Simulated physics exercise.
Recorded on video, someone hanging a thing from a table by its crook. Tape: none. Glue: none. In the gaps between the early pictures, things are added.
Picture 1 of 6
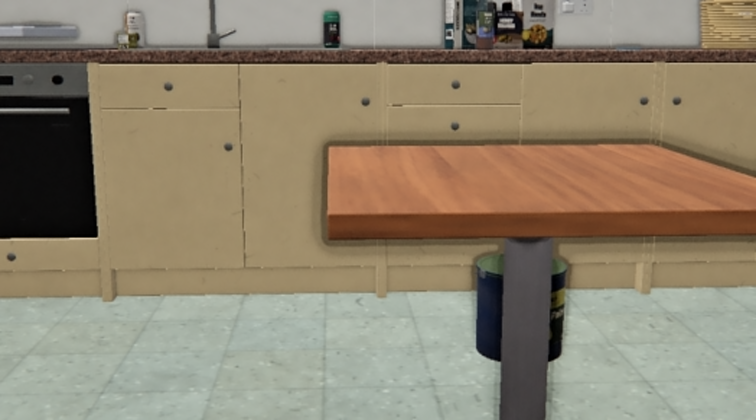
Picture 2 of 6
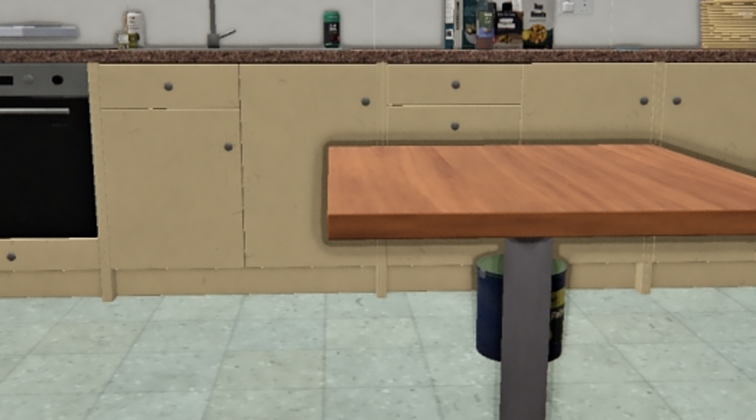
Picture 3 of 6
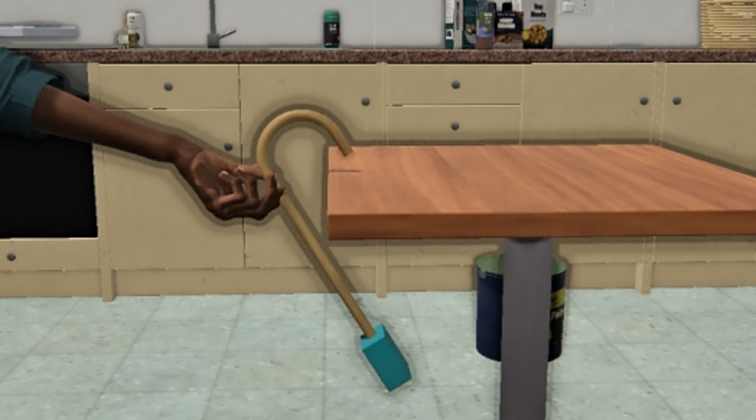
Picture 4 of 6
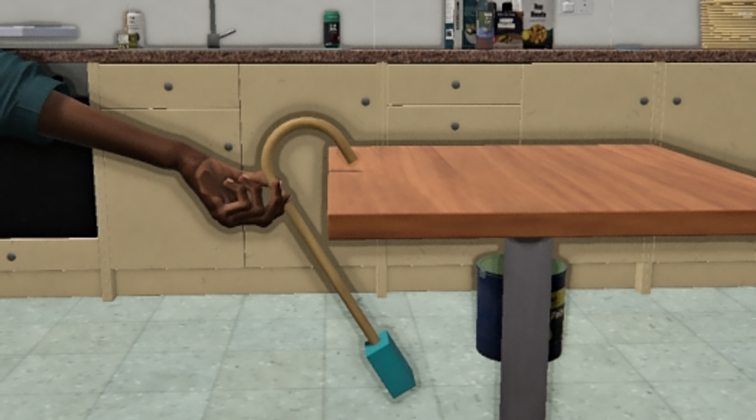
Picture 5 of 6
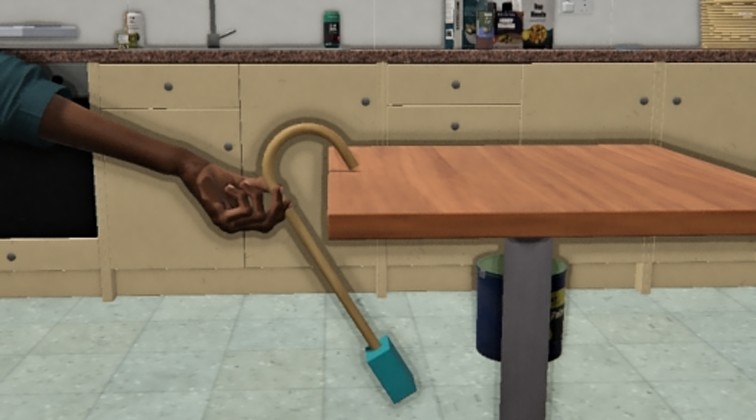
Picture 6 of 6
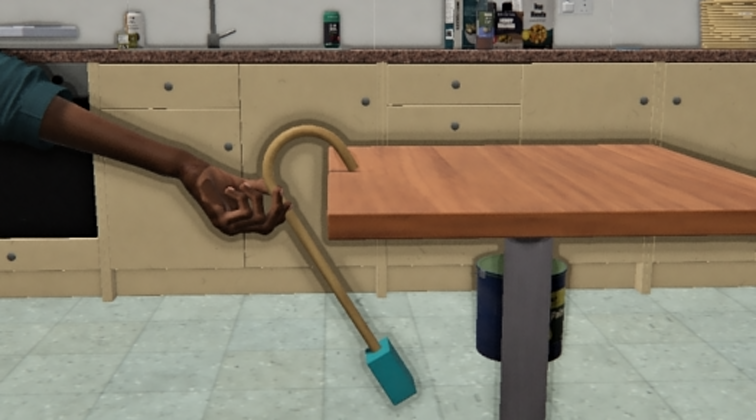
In a kitchen, a hand holds a turquoise brush by its crook at the table's edge.
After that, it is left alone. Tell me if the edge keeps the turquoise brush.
In the end the turquoise brush hangs from the table.
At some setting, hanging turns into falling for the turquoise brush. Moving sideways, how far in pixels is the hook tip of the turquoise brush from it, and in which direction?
24 px or so, leftward.
Then, 0.40 s past the last view, turquoise brush at rest near (357, 258).
Finally, the turquoise brush remains in place, near (359, 258).
